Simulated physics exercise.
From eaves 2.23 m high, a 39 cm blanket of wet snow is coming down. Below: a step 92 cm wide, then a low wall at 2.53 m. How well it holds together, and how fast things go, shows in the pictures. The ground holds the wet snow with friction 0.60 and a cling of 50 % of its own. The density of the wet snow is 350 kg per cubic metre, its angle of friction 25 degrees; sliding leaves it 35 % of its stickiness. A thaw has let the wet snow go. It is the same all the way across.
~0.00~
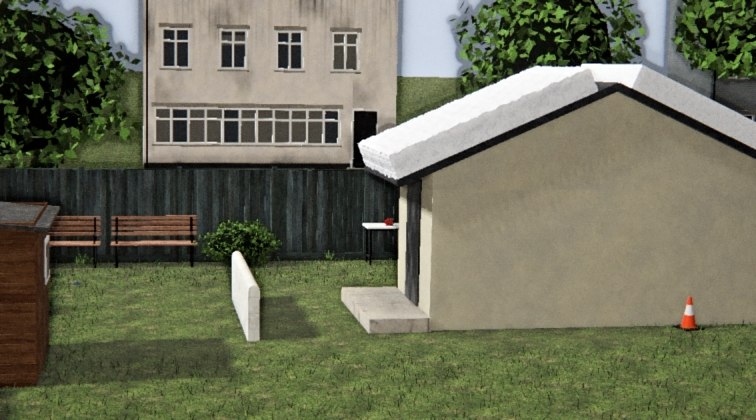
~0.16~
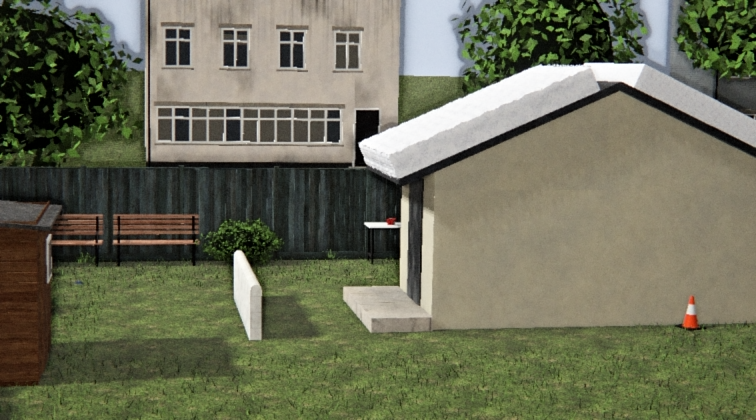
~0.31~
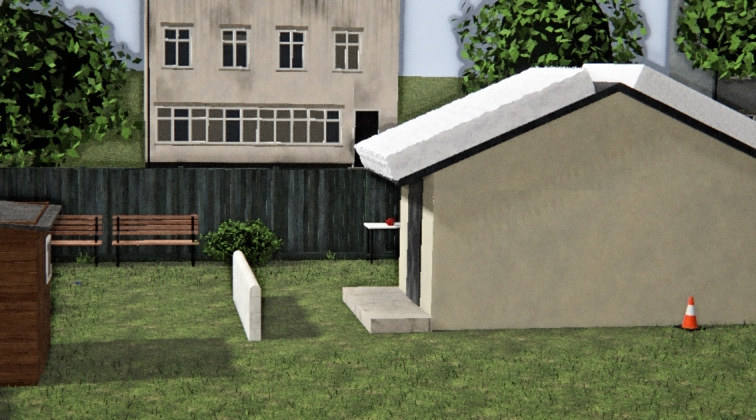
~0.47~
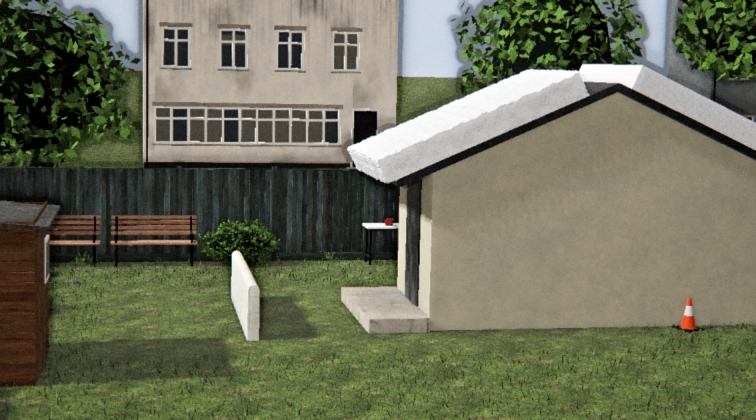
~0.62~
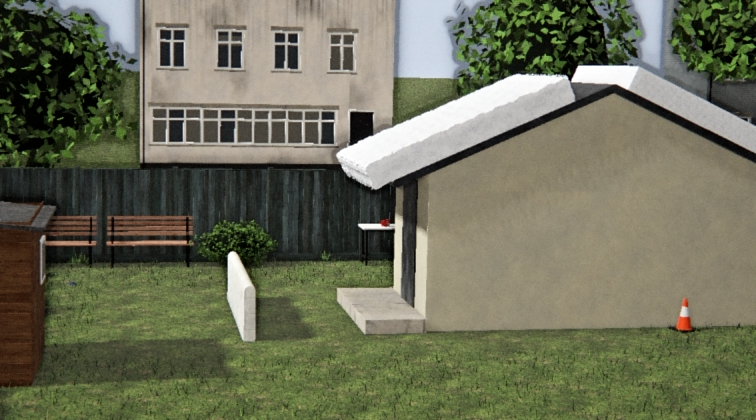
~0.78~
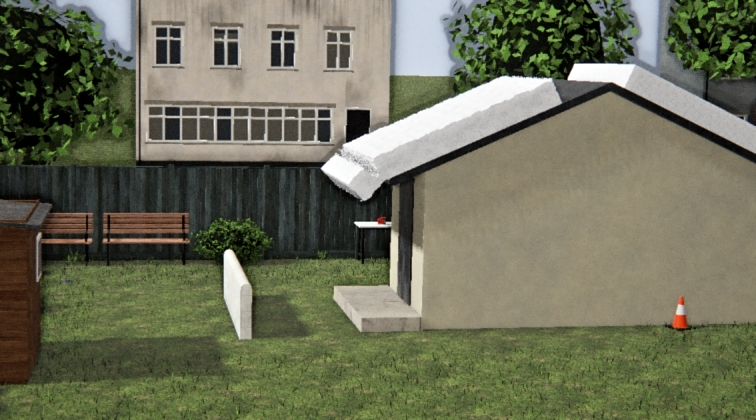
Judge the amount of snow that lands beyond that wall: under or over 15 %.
It comes out under 15 %.
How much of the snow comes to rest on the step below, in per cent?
Some 0 per cent.
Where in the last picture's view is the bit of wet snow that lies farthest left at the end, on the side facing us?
At about (142, 336).
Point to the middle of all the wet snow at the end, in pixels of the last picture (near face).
At about (289, 305).
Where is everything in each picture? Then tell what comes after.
Front end of the wet snow at (389, 155), 2 % of it past the eaves, in one piece, in the first picture.
Front end of the wet snow at (390, 154), its middle shifted 1.8 cm, 2 % of it past the eaves, in one piece, in the second picture.
Front end of the wet snow at (386, 156), its middle shifted 7.2 cm, 4 % of it past the eaves, in one piece, in the third picture.
Front end of the wet snow at (378, 160), its middle shifted 17 cm, 7 % of it past the eaves, in one piece, in the fourth picture.
Front end of the wet snow at (365, 171), its middle shifted 31 cm, 11 % of it past the eaves, in one piece, in the fifth picture.
Front end of the wet snow at (349, 184), its middle shifted 50 cm, 17 % of it past the eaves, cracking, in the sixth picture.
By 1.18 s, 85 % is still on the roof and 0 % is past the low wall.
By 1.65 s, 54 % is still on the roof and 0 % is past the low wall.
By 2.13 s, 1 % is still on the roof and 0 % is past the low wall.
By 2.60 s, none is still on the roof and 5 % is past the low wall.
By 3.70 s, at the end, none is still on the roof and 5 % is past the low wall.
